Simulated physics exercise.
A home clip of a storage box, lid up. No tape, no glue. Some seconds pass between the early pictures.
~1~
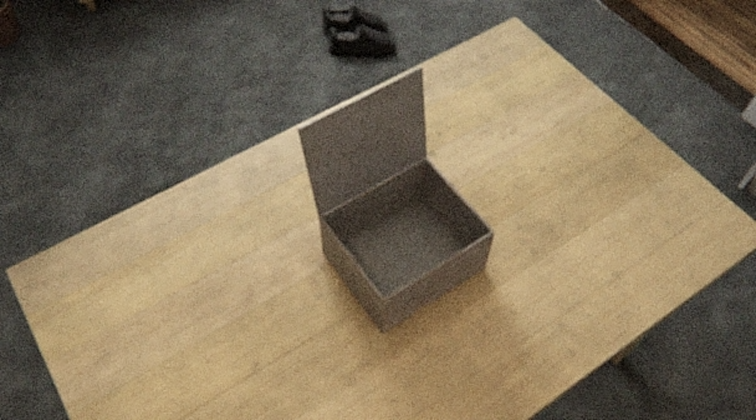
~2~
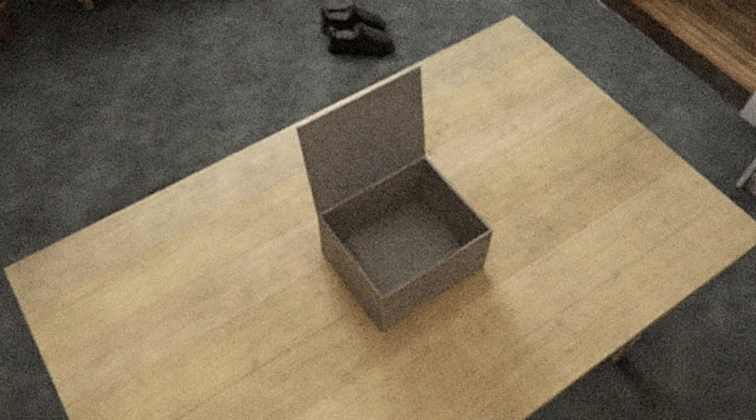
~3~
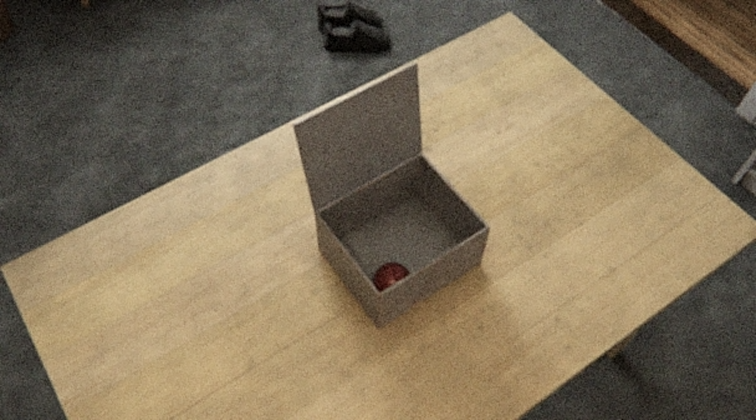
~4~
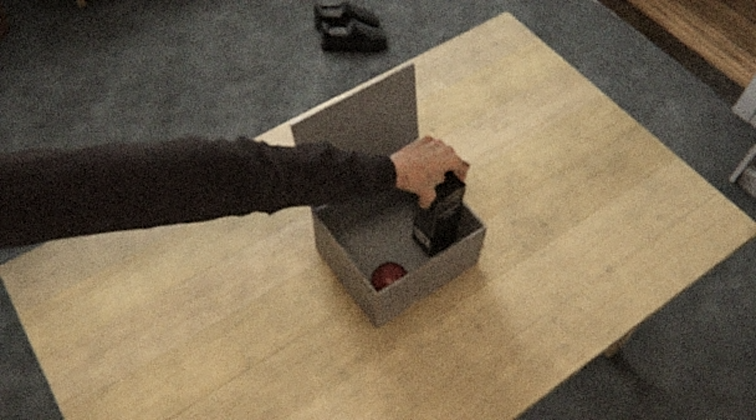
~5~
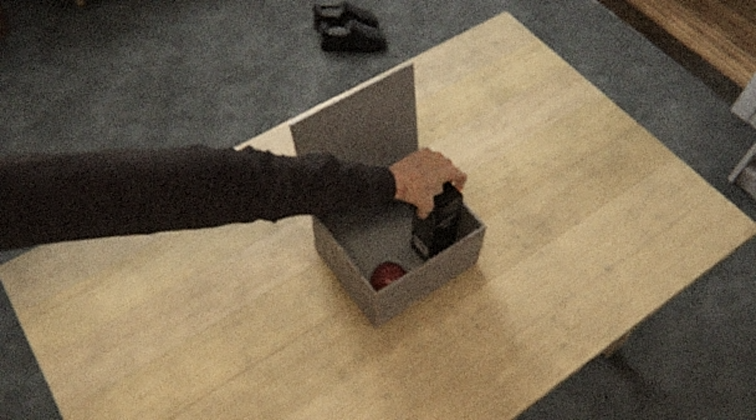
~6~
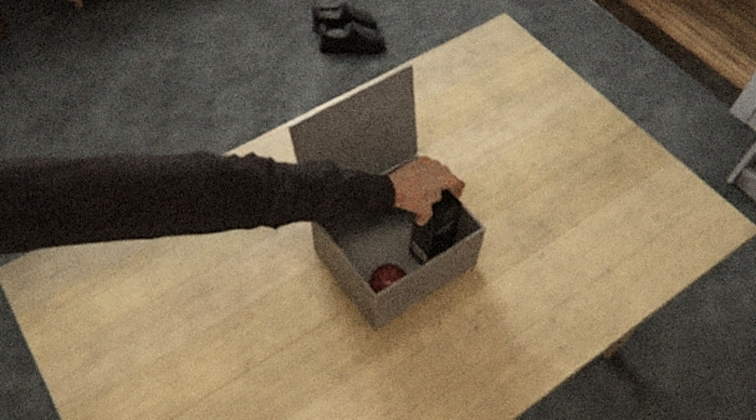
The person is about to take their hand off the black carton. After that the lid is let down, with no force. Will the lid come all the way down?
The lid will not close.
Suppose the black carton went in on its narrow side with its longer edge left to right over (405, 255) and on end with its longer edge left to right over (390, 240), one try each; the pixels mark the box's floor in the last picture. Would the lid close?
First try: It sits on the rim; second try: It is held up.
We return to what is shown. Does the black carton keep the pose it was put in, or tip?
The black carton keeps its pose.
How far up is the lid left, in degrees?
About 25°.
Then, 1.40 s later than the last frame, lid 72° above the rim.
Then, 2.00 s later than the last frame, lid 31° above the rim.
When it is over, lid 27° above the rim; both as before. End places, in pixels of the last picture, black carton near (434, 229).
